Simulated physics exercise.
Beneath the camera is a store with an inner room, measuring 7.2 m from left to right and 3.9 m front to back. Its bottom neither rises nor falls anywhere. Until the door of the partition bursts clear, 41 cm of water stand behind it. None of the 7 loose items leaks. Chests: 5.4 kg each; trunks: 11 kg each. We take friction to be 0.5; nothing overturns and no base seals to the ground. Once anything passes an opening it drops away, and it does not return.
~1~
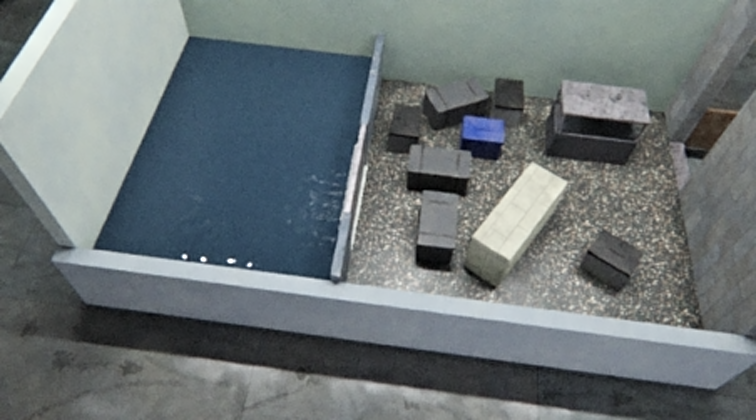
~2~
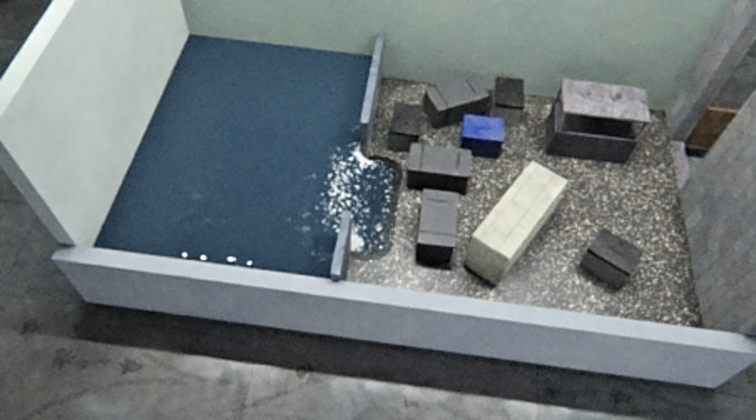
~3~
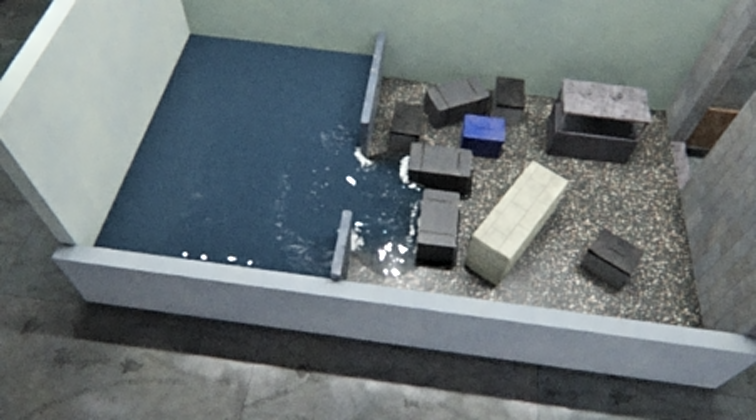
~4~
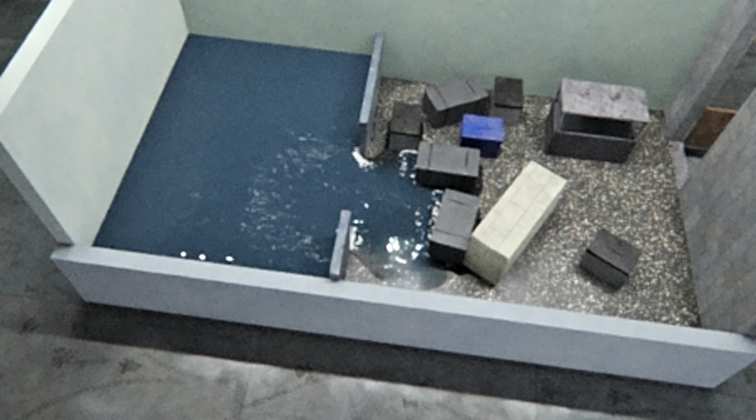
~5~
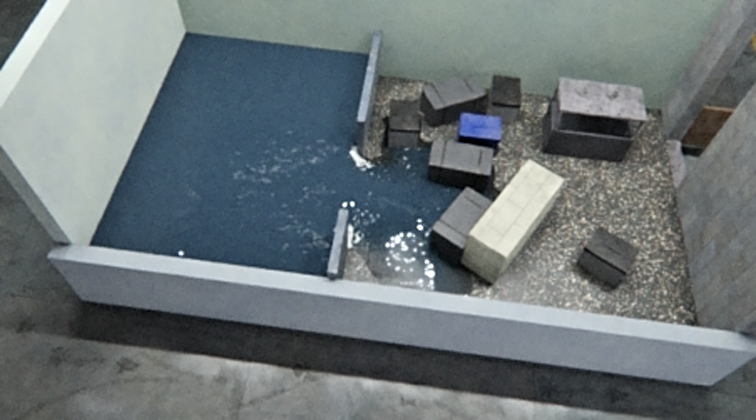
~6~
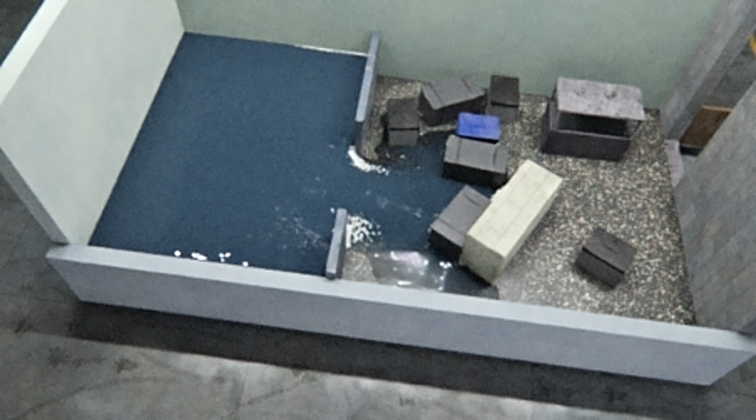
Dark blue water breaks through a gap in the low divider on the left side of a walled enclosure and spreads right across the speckled floor. It reaches the nearest dark boxes and pushes them rightward, one turning against the long pale block, while the blue box shifts only slightly.
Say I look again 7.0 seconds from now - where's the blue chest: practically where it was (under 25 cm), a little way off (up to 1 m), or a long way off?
A little way off.
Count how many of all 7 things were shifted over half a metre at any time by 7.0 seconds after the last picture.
6 of them.
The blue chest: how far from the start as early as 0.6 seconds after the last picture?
By that time, close to 40 cm.
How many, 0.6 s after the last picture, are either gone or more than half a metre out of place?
Count then: 1.
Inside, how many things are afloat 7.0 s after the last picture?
At that moment it comes to 7.
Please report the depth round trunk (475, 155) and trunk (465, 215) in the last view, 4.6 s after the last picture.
Depths: Near 15 cm, then near 12 cm.
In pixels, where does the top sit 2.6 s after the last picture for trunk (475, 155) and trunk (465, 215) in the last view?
Estimated pixels: (520, 127) and (444, 268).
Then, 0.6 s after the last picture the blue chest is near (497, 112), 0.4 m from its start, aground; 0 of 7 are out; 1 afloat.
Then, 2.6 s after the last picture the blue chest is near (501, 101), 0.5 m from its start, afloat; 0 of 7 are out; 4 afloat.
Then, 4.6 s after the last picture the blue chest is near (494, 100), 0.4 m from its start, afloat; 0 of 7 are out; 7 afloat.
Then, 7.0 s after the last picture the blue chest is near (456, 89), 0.7 m from its start, afloat; 0 of 7 are out; 7 afloat.
